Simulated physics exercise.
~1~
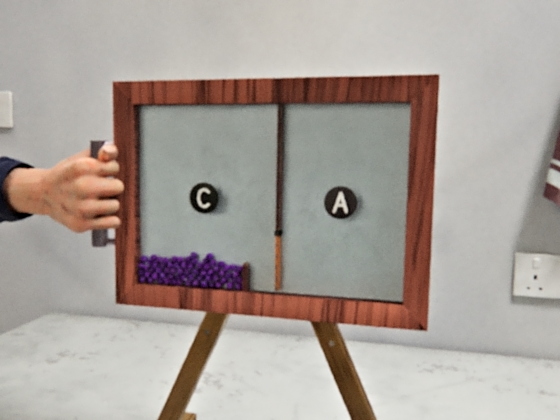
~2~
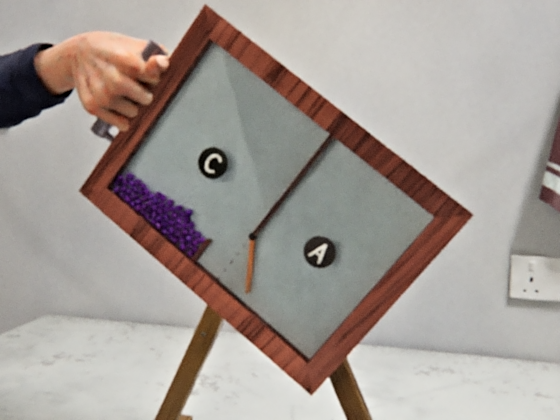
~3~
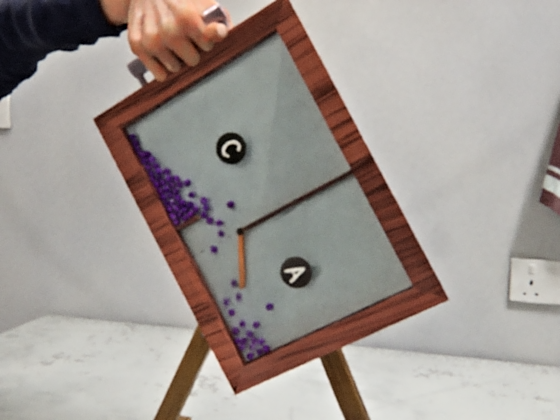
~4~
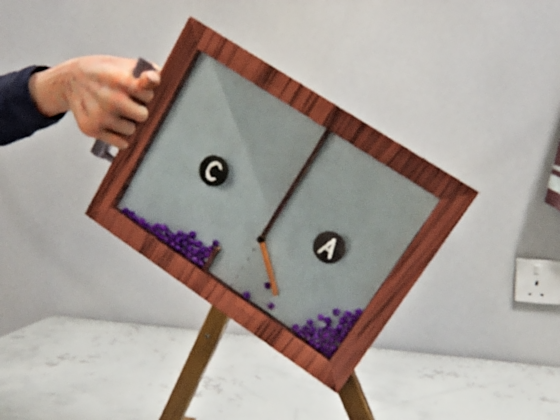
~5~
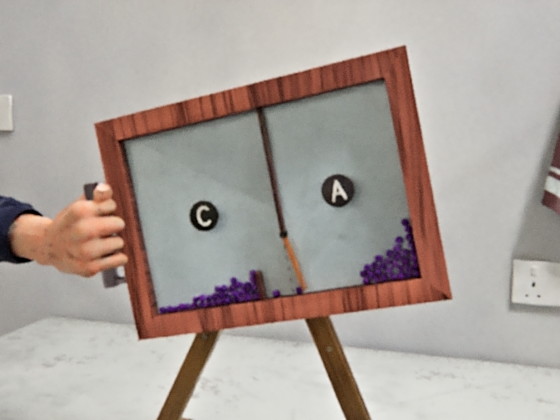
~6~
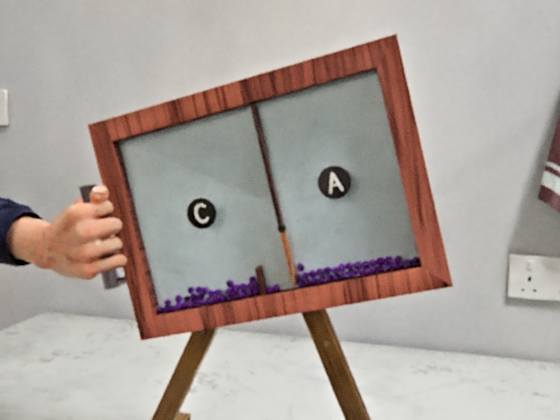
Hand tilting a wooden-framed box clockwise, then back past level, purple beads spilling past an orange flap and settling in both sides.
